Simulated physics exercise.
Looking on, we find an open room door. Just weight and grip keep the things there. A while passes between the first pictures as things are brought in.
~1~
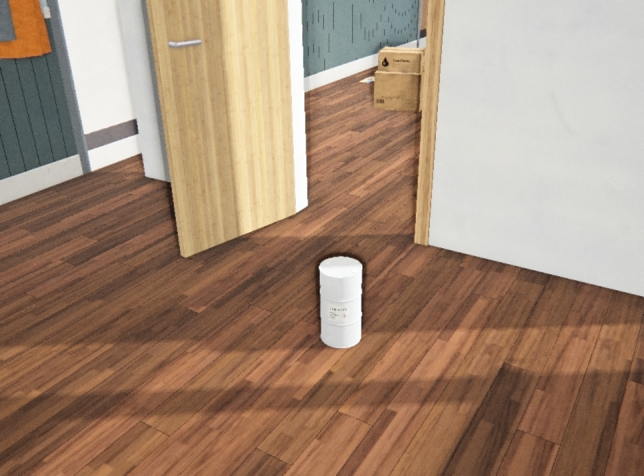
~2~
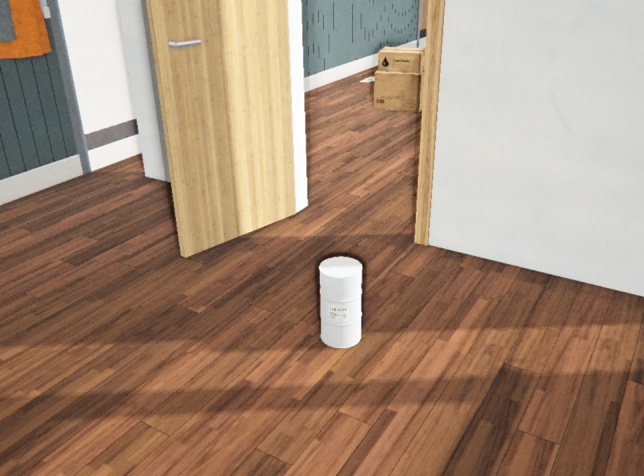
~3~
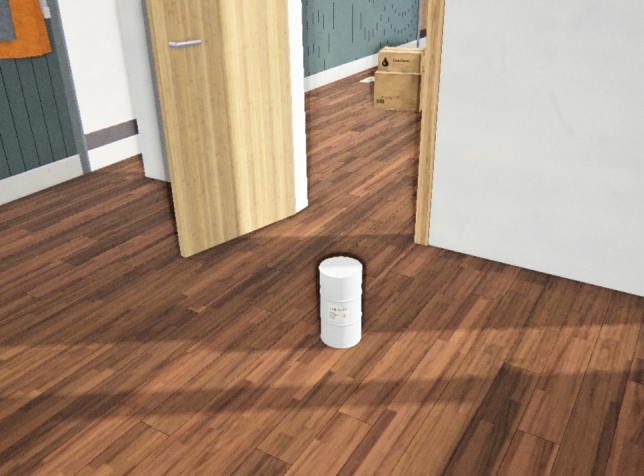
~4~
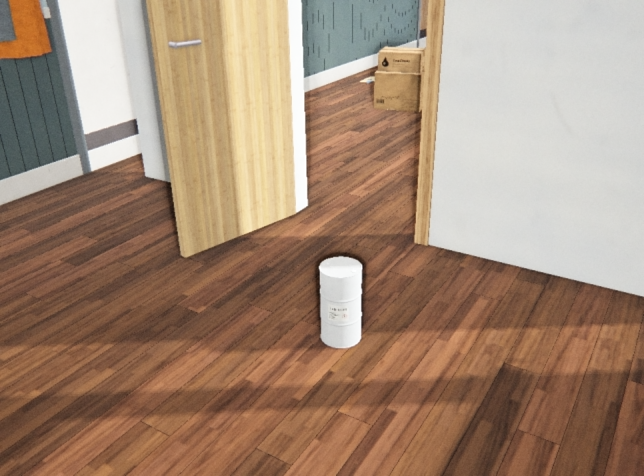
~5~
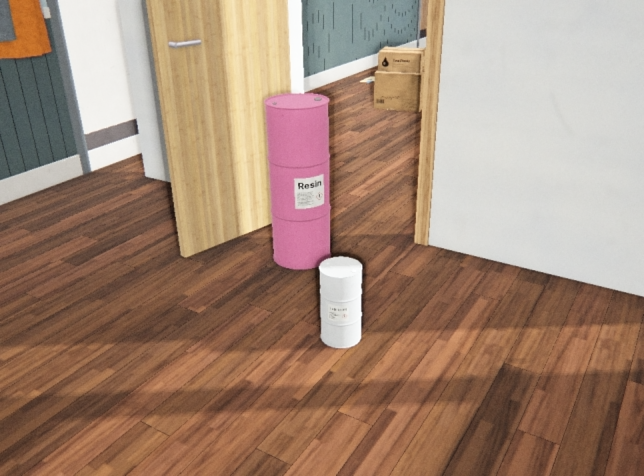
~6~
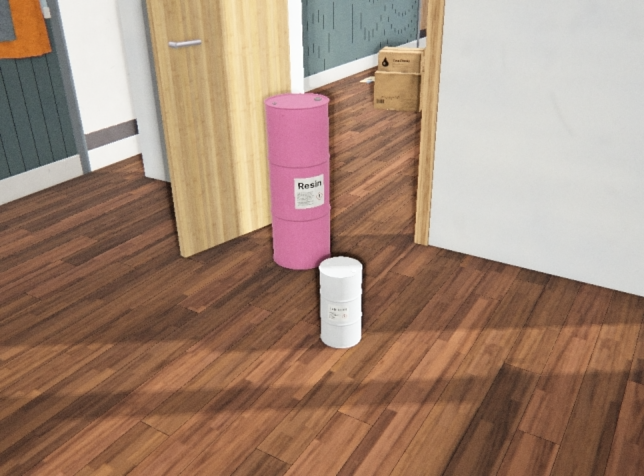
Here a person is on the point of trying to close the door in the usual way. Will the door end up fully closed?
The door will probably have its swing cut off.
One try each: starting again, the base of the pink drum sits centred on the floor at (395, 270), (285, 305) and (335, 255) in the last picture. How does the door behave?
Case 1: Door stays partly open. Case 2: Door ends up flush. Case 3: Door stays partly open.
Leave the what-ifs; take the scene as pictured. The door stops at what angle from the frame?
Some 70°.
Then, 0.50 s after the last picture, open by 98°.
Then, 0.80 s after the last picture, open by 89°.
Then, 1.10 s after the last picture, open by 78°.
Then, 1.40 s after the last picture, open by 69°.
At rest, open by 68°; both in place. Seen from the same camera at the end, pink drum near (303, 183).
